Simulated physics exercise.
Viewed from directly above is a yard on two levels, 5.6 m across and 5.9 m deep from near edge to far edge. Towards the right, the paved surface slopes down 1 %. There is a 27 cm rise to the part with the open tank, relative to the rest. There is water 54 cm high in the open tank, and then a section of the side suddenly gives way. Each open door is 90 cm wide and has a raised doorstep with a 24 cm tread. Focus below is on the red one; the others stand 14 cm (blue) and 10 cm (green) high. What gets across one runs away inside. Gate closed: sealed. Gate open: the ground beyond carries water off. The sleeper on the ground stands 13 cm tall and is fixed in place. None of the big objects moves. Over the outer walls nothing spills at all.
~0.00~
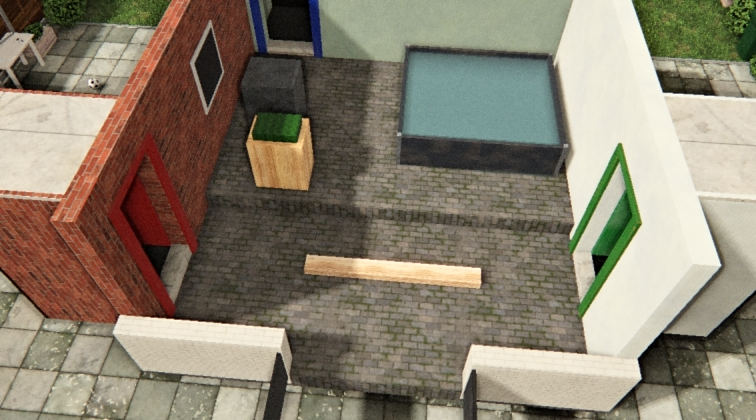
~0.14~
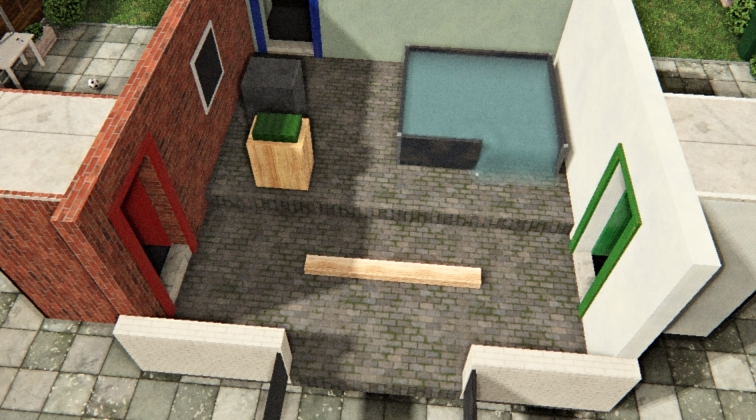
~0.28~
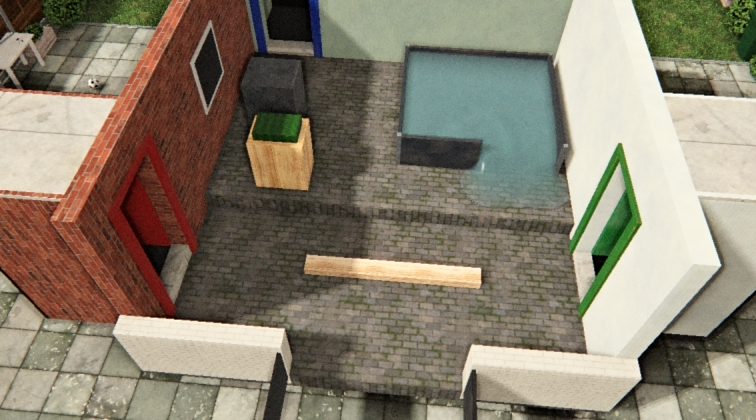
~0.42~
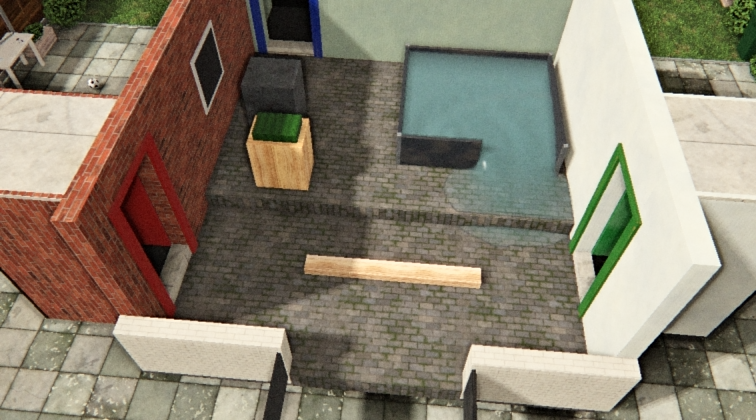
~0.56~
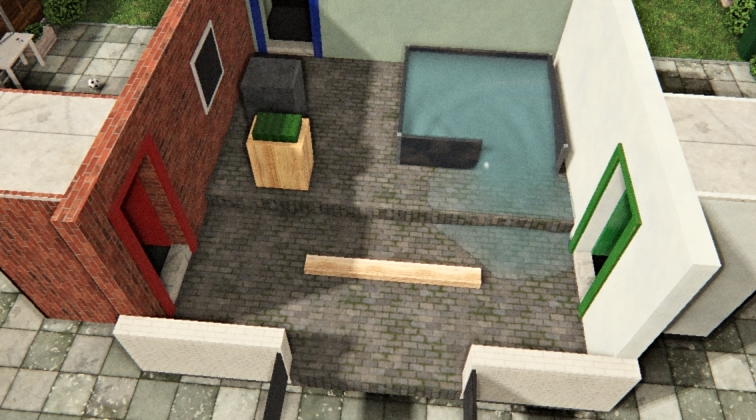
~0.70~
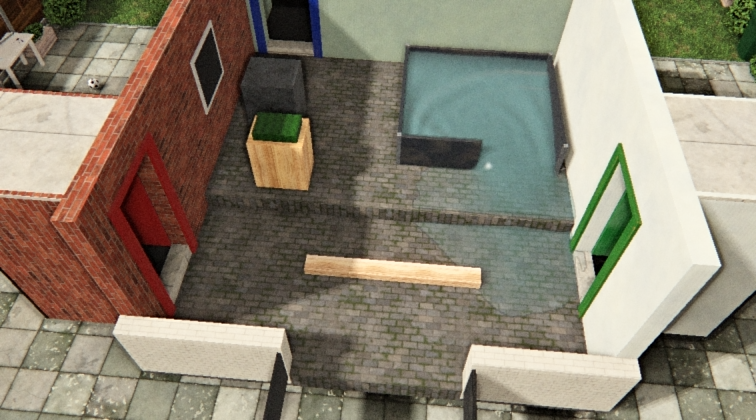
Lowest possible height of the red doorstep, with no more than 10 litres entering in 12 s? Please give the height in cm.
I would say 17 cm.
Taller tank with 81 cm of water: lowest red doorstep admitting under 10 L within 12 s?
Roughly 28 centimetres.
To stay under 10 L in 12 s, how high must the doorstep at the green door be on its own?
At the green door it takes roughly 21 centimetres.
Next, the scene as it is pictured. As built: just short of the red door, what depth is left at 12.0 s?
Some 7.0 cm.
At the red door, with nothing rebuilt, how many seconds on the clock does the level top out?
Around 5.0 seconds.
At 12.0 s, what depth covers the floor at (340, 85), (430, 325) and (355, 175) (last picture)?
In that order: 1, 11 and 0 cm.
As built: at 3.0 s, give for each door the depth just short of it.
Door depths (cm): Blue = 0, red = 0, green = 14.
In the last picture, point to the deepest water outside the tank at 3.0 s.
Near (563, 381).
After 1.4 s water covers 25 % of the floor, deepest (42 cm) near (592, 384); it has not reached the red door.
After 3.0 s water covers 45 % of the floor, deepest (40 cm) near (563, 381); it has not reached the red door.
After 12.0 s water covers 60 % of the floor, deepest (18 cm) near (535, 379); 7 cm at the red door, 0 litres in over its 22 cm doorstep.
At the red door as built, the water arrived by 3.8 s and peaked near 20 cm at 5.2 s.
Run again over the same 12 s with other heights there, 26 litres in over 14.5 cm, 3 litres over 19.5 cm. The limit of 10 litres is kept from about 17 cm up.
